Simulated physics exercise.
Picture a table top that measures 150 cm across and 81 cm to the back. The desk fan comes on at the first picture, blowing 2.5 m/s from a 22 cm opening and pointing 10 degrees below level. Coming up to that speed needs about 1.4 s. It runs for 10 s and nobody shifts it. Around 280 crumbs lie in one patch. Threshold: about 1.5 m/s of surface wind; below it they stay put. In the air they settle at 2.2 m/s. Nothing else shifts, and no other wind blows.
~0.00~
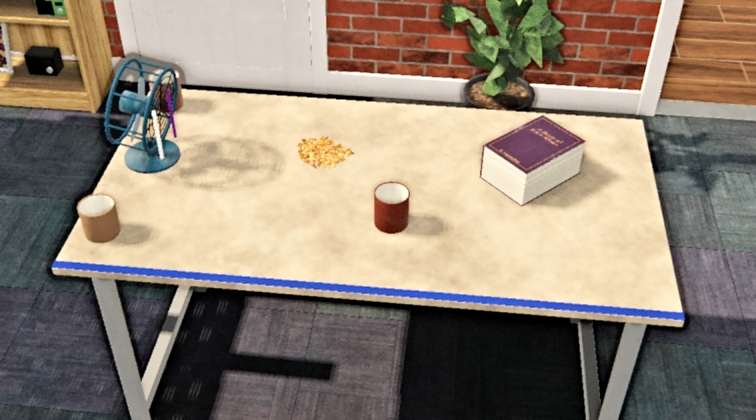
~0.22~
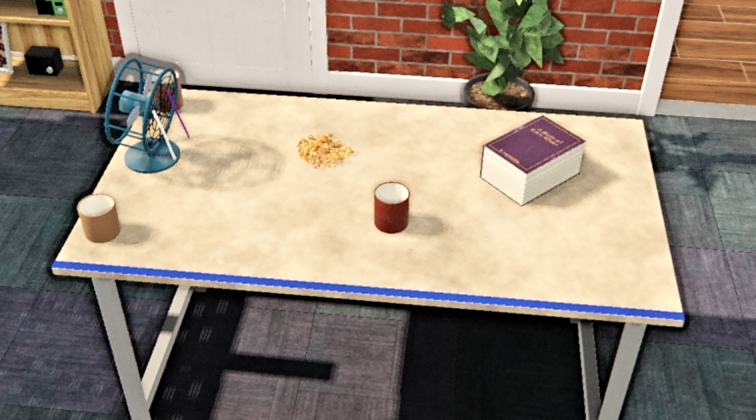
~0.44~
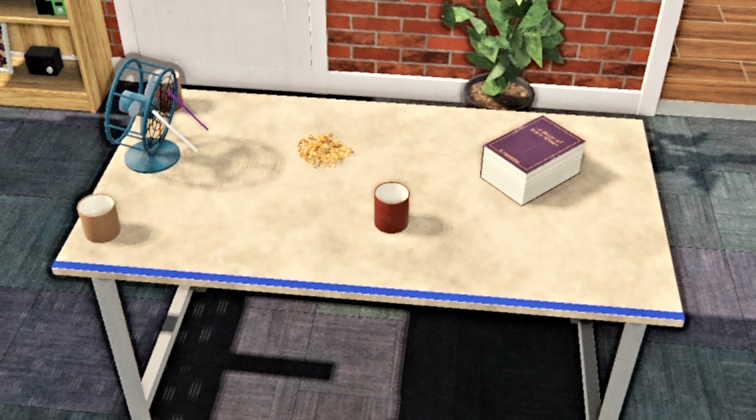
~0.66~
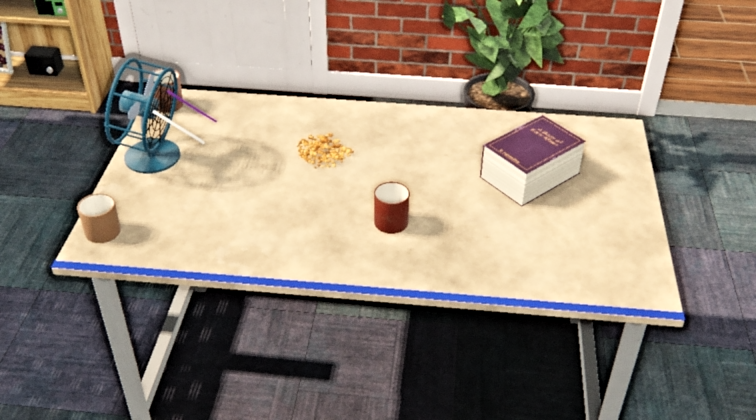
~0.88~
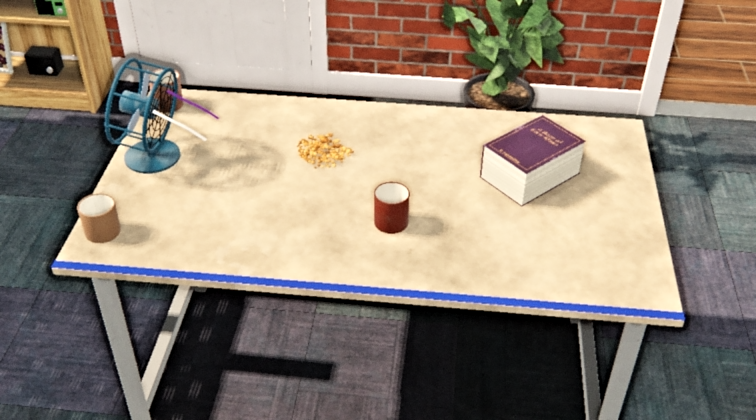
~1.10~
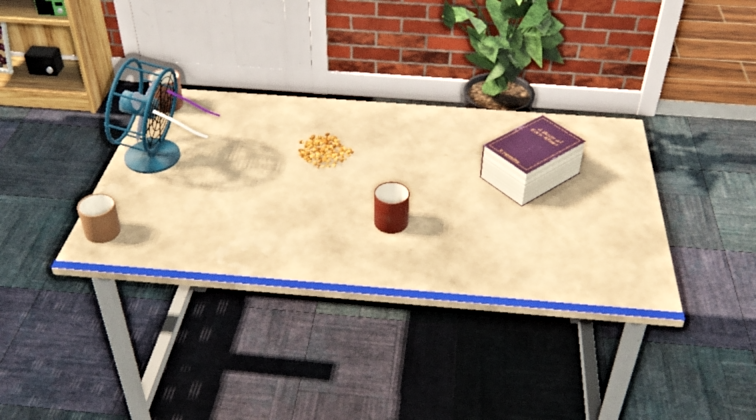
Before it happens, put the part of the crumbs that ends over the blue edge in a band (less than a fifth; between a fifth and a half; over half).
When it settles, only under one in five lie over the blue edge.
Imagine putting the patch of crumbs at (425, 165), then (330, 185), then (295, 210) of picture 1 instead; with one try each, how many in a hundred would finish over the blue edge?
Roughly 0 %, then 1 %, then 50 %.
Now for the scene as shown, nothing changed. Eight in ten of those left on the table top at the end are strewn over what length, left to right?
The middle group spans some 60 cm.
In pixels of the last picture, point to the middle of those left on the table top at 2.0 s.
Somewhere about (496, 141), I'd say.
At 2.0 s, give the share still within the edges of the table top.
Roughly 100 per cent.
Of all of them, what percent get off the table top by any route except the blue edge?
60 per cent.
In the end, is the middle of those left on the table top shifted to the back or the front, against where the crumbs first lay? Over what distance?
I'd say toward the rear end, by something like 15 centimetres.
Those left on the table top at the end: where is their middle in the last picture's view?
At about (486, 127).
After 2.0 s, 99 % are on the move or not yet settled, 0 % are over the blue edge; the middle of those still in play is near (496, 141).
After 3.2 s, 63 % are on the move or not yet settled, 0 % are over the blue edge; the middle of those still in play is near (504, 135).
After 5.5 s, 47 % are on the move or not yet settled, 0 % are over the blue edge; the middle of those still in play is near (501, 126).
After 10.0 s, at the end, 0 % are over the blue edge; the middle of those still in play is near (486, 127).
